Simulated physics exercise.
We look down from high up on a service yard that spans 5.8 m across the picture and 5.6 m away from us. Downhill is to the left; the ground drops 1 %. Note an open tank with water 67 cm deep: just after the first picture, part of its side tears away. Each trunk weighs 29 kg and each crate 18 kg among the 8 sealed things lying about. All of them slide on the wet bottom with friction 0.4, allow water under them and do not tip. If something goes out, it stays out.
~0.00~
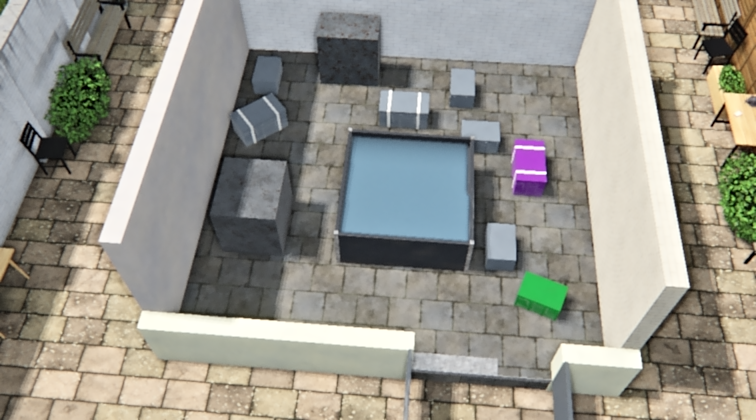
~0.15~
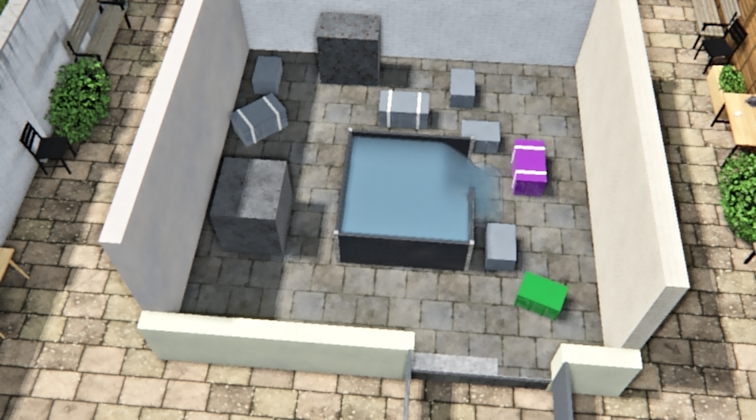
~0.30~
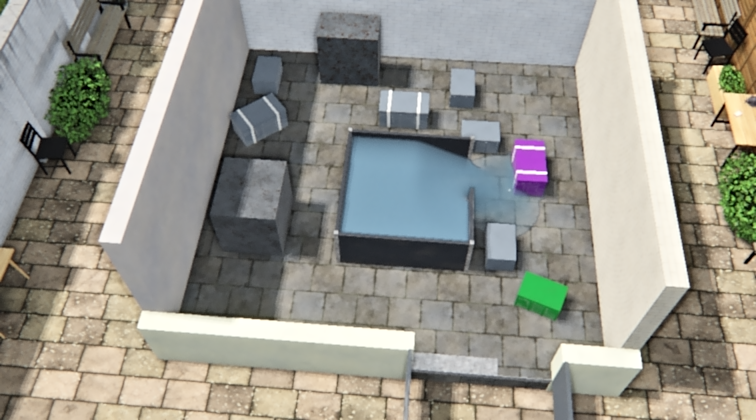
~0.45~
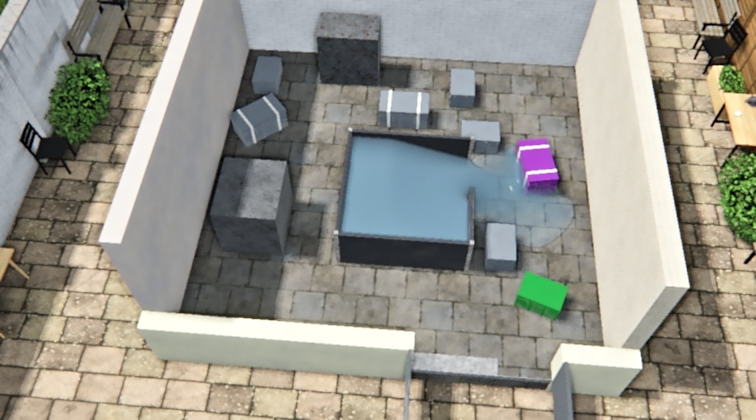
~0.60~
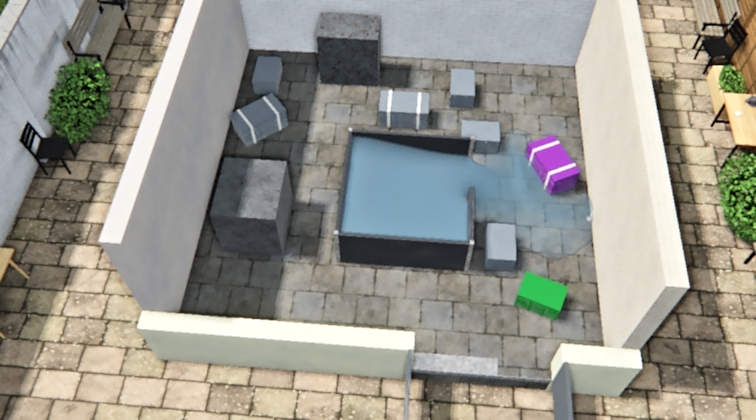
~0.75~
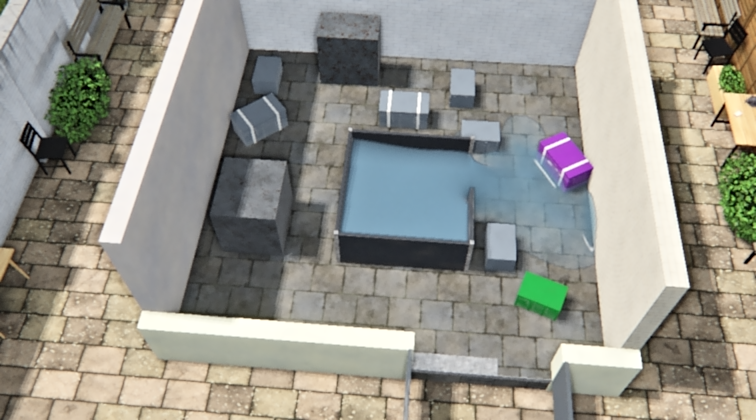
At first, a square tank full of water stands in a walled paved yard among gray blocks, a purple trunk and a green crate. Then part of its right side opens and water spreads across the paving toward the right wall, pushing the purple trunk rightward and turning it, while the green crate stays put.
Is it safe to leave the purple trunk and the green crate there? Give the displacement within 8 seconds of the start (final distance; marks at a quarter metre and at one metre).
As I see it, the purple trunk ends a long way off. The green crate ends a long way off.
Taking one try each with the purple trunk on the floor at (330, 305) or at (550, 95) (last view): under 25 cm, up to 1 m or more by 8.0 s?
In that order: It hardly budges; it goes a long way.
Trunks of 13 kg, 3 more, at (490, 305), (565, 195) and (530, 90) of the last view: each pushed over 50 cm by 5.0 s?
Order as asked - farther, not as far, farther.
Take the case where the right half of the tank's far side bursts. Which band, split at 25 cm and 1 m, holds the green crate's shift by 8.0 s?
Afterwards the green crate is carried a long way.
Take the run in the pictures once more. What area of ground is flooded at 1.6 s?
Some 10.5 m2.
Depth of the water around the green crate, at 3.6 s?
About 4 cm.
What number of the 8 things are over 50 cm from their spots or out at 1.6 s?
At that moment it comes to 1.
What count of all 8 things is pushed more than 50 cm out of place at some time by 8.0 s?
The number is 4.
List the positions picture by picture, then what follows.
The first frame shows the purple trunk at (531, 160) rests on the ground; the green crate at (543, 291), on the bottom; water covers 3.2 m2; 0 of 8 have shifted.
The second frame shows the purple trunk at (531, 160) rests on the ground; the green crate at (543, 291) rests on the ground; water covers 3.8 m2; 0 of 8 have shifted.
The third frame shows the purple trunk at (531, 160), on the bottom; the green crate at (543, 291), on the bottom; 4.4 m2 under water; 0 of 8 have shifted.
The fourth frame shows the purple trunk at (539, 159) rests on the ground, 12 cm from its start; the green crate at (543, 291), on the bottom; water covers 5.2 m2; 1 of 8 have shifted.
The fifth frame shows the purple trunk at (554, 158), on the bottom, 37 cm from its start; the green crate at (543, 291), on the bottom; 6.1 m2 under water; 1 of 8 have shifted.
The sixth frame shows the purple trunk at (567, 154), on the bottom, 58 cm from its start; the green crate at (543, 291), on the bottom; 6.9 m2 under water; 1 of 8 have shifted.
After 1.6 s the purple trunk is near (574, 114), 1.1 m from its start, afloat; the green crate is near (543, 291), 0.0 m from its start, aground; 0 of 8 are out; 1 afloat.
After 3.6 s the purple trunk is near (464, 74), 2.0 m from its start, afloat; the green crate is near (458, 299), 1.2 m from its start, aground; 0 of 8 are out; 1 afloat.
After 5.6 s the purple trunk is near (366, 105), 2.8 m from its start, aground; the green crate is near (410, 290), 1.8 m from its start, aground; 0 of 8 are out; 0 afloat.
After 8.0 s the purple trunk is near (286, 124), 3.9 m from its start, aground; the green crate is near (408, 290), 1.9 m from its start, aground; 0 of 8 are out; 1 afloat.
